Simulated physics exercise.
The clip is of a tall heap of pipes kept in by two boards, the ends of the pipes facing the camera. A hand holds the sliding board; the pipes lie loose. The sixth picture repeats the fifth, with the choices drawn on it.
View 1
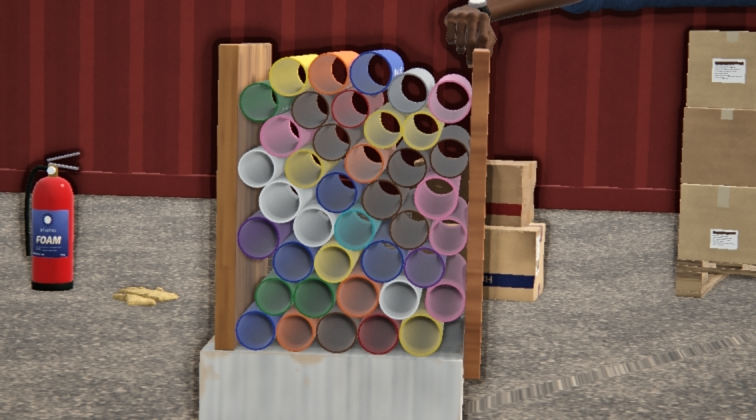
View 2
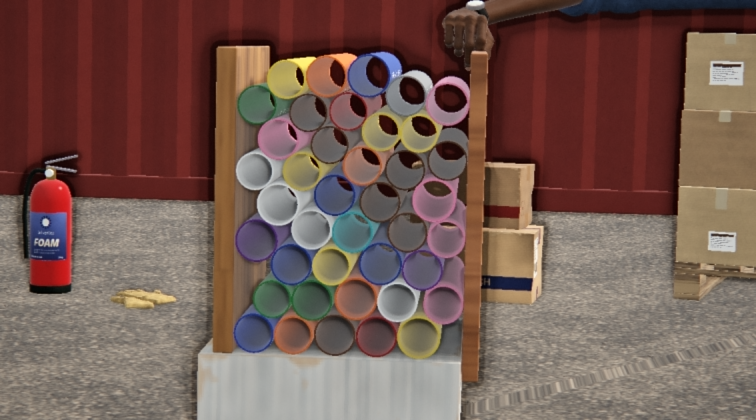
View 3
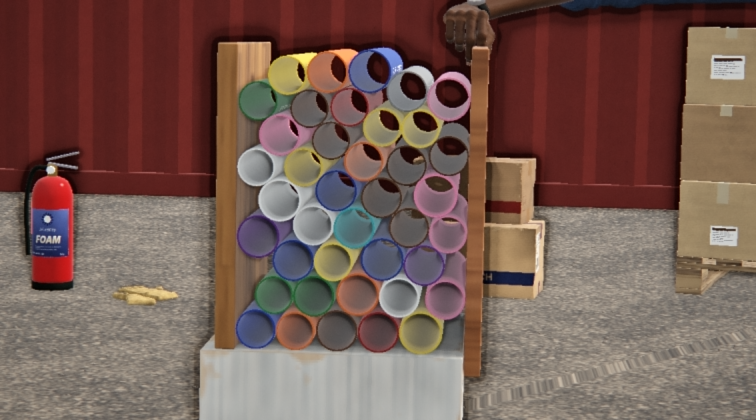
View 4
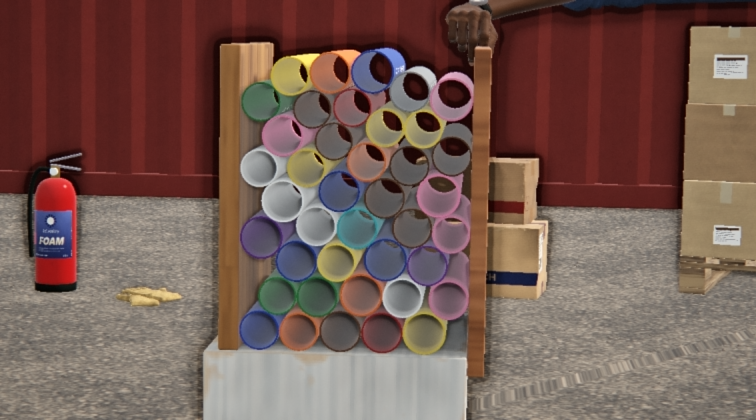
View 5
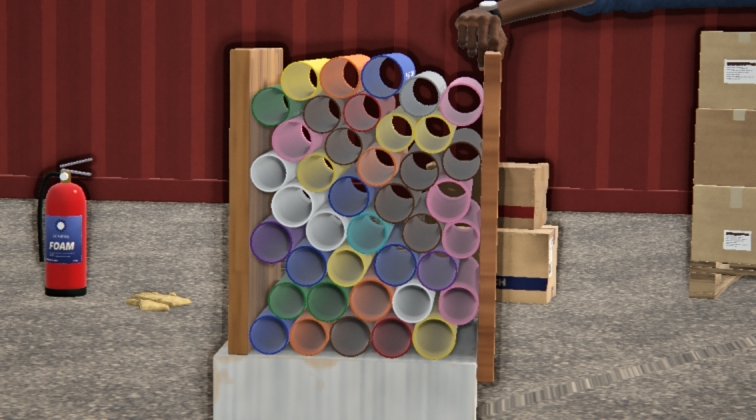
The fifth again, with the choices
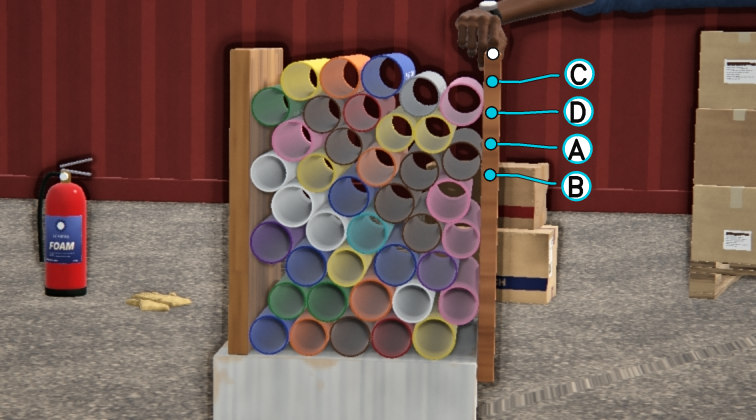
To begin with, a tall heap of colourful pipes sits between two wooden boards on a pale block, with a hand gripping the top of the right board. The view shifts slightly, ending with everything a little further right, while the pipes and boards show no clear movement against one another.
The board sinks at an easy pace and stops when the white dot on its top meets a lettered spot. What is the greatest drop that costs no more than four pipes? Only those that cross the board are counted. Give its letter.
At most to B.
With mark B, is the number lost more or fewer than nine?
It loses fewer than nine.
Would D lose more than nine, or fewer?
It loses fewer than nine.
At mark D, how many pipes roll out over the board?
The count is none.
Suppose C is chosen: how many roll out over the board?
It comes to none.
On the marked copy, A at (491, 144); B at (490, 175); C at (493, 82); D at (492, 113); the white dot at (493, 54).
Taking B. A third of the way, top of the board (483, 110).
Two thirds of the way, top of the board (482, 172).
When it is over, top of the board (482, 174), one out over the board.
As for the rest, A none out over the board; C none out over the board; D none out over the board.
